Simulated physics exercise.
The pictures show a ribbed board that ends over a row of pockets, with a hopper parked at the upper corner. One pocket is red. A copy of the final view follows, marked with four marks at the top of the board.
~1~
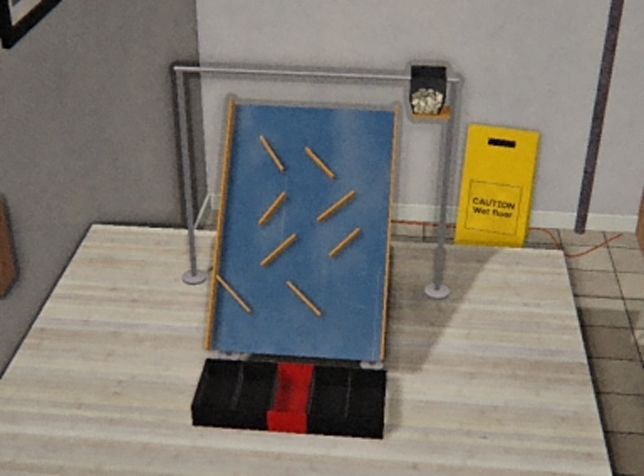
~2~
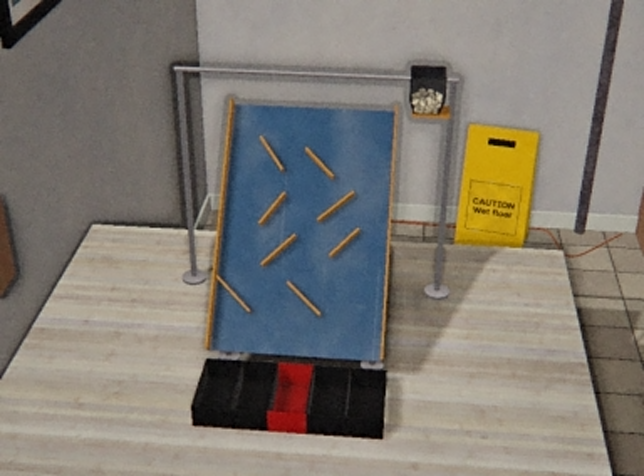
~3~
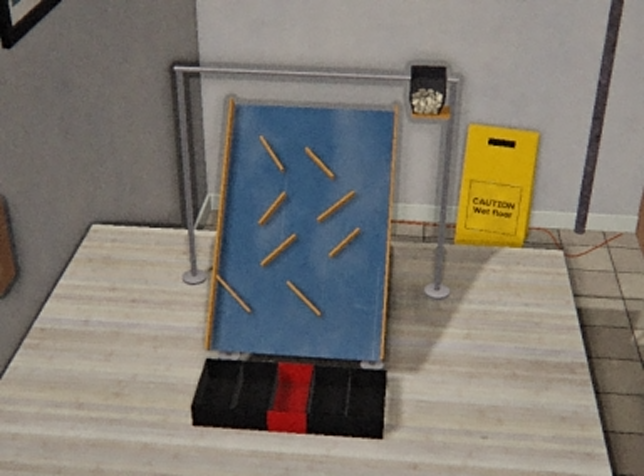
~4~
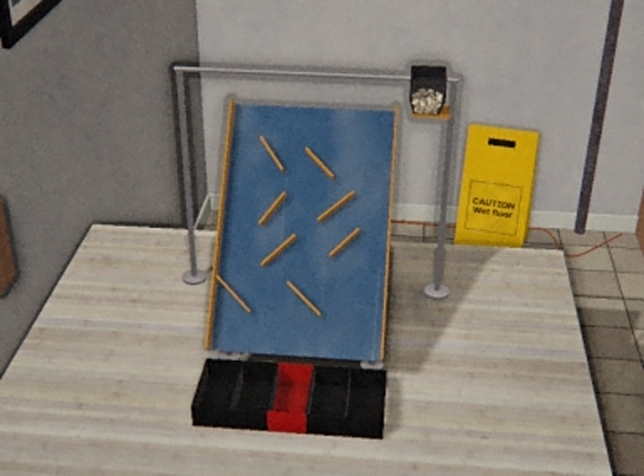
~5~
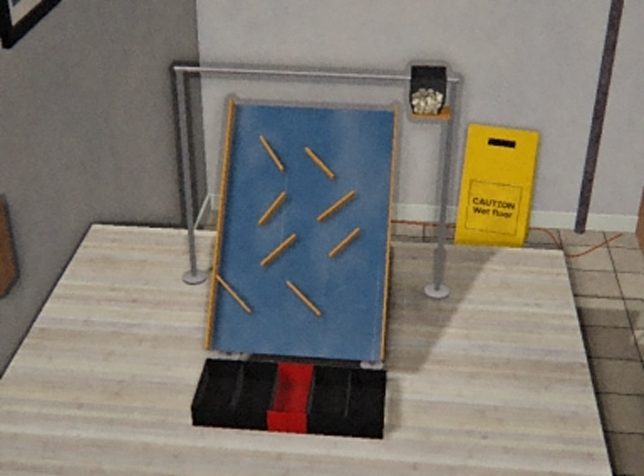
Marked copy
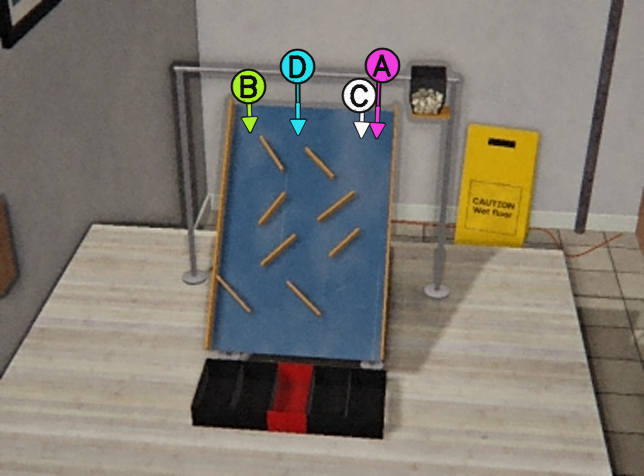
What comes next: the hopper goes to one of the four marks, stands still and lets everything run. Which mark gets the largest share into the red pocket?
B.
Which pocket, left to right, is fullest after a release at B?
The third from the left.
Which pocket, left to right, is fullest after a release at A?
It is the fifth one.
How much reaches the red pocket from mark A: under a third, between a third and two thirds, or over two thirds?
It is under a third.
On the marked copy, mark A meets the board at (376, 132); mark B meets the board at (249, 126); mark C meets the board at (361, 132); mark D meets the board at (298, 129).
With A, none in the red pocket, nearly all in other pockets, a small part held on the board.
With B, about half in the red pocket, about a third in other pockets, a stray few held on the board.
With C, none in the red pocket, nearly all in other pockets, a small part held on the board.
With D, a stray few in the red pocket, nearly all in other pockets, a stray few held on the board.
